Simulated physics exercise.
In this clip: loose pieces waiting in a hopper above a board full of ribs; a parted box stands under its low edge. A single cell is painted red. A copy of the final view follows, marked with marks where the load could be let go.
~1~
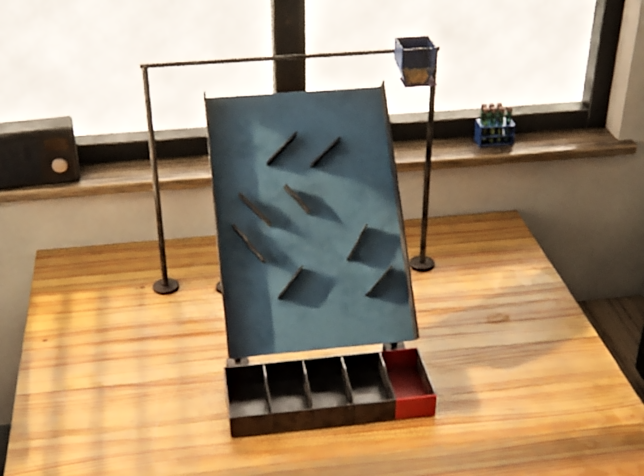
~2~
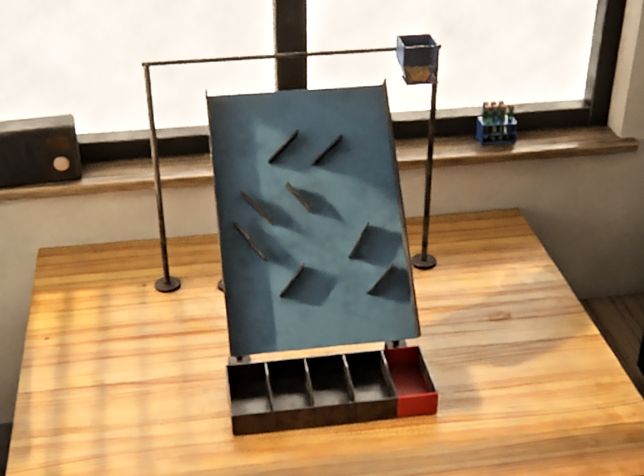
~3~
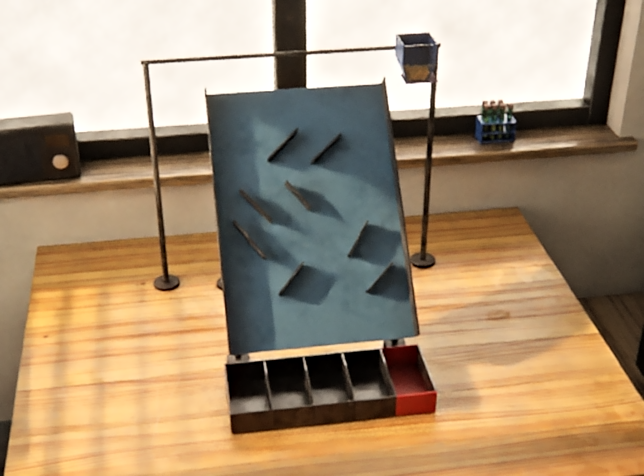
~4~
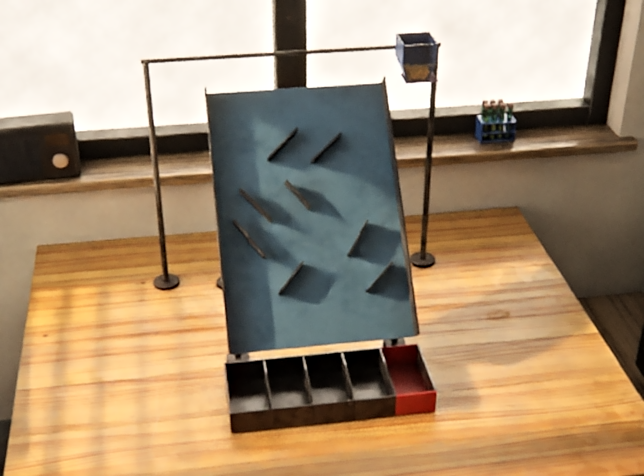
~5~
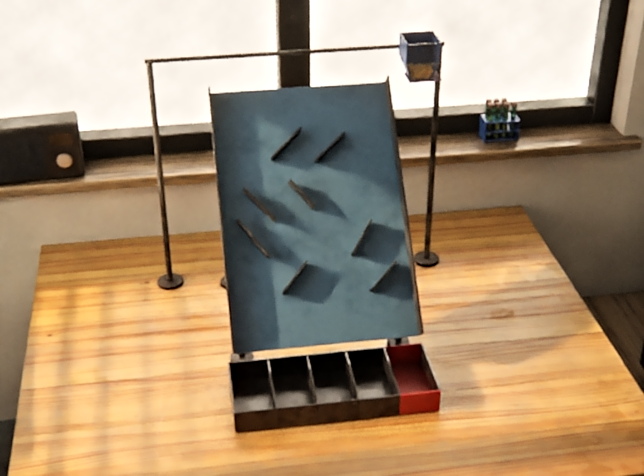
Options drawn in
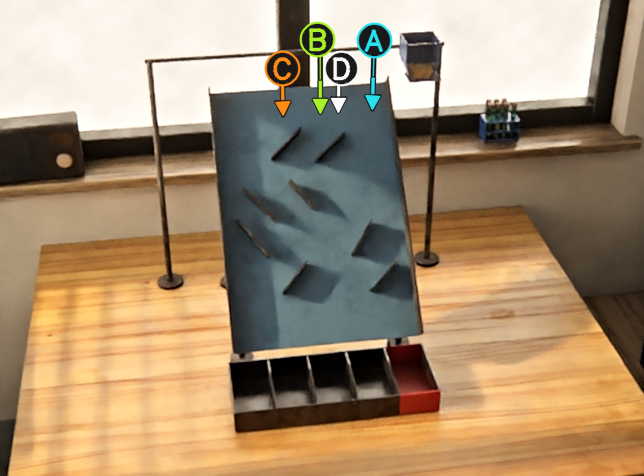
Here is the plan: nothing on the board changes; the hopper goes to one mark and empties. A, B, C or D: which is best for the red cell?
A beats the others.
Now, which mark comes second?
Mark D.
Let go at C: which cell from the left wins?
The first from the left.
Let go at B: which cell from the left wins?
It is the fourth one.
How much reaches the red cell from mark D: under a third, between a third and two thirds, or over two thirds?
Mark D gives under a third.
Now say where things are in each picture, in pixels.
The first picture shows hopper at (414, 74), dried chickpeas, door shut.
The second picture shows ribs (270, 160) to (299, 130), (314, 162) to (342, 134), (241, 191) to (273, 221).
The third picture shows ribs (286, 181) to (311, 207), (234, 220) to (266, 257), (350, 254) to (368, 220).
The fourth picture shows ribs (280, 292) to (303, 261), (368, 290) to (393, 262).
The fifth picture shows red cell at (420, 401), number 5 of 5 from the left.
On the marked copy, mark A meets the board at (372, 104); mark B meets the board at (320, 108); mark C meets the board at (283, 110); mark D meets the board at (338, 107).
If A is chosen, about a third in the red cell, about half in other cells, about a quarter outside the box.
If B is chosen, a stray few in the red cell, most in other cells, a small part outside the box.
If C is chosen, a stray few in the red cell, nearly all in other cells, a small part outside the box.
If D is chosen, a small part in the red cell, most in other cells, a small part outside the box.
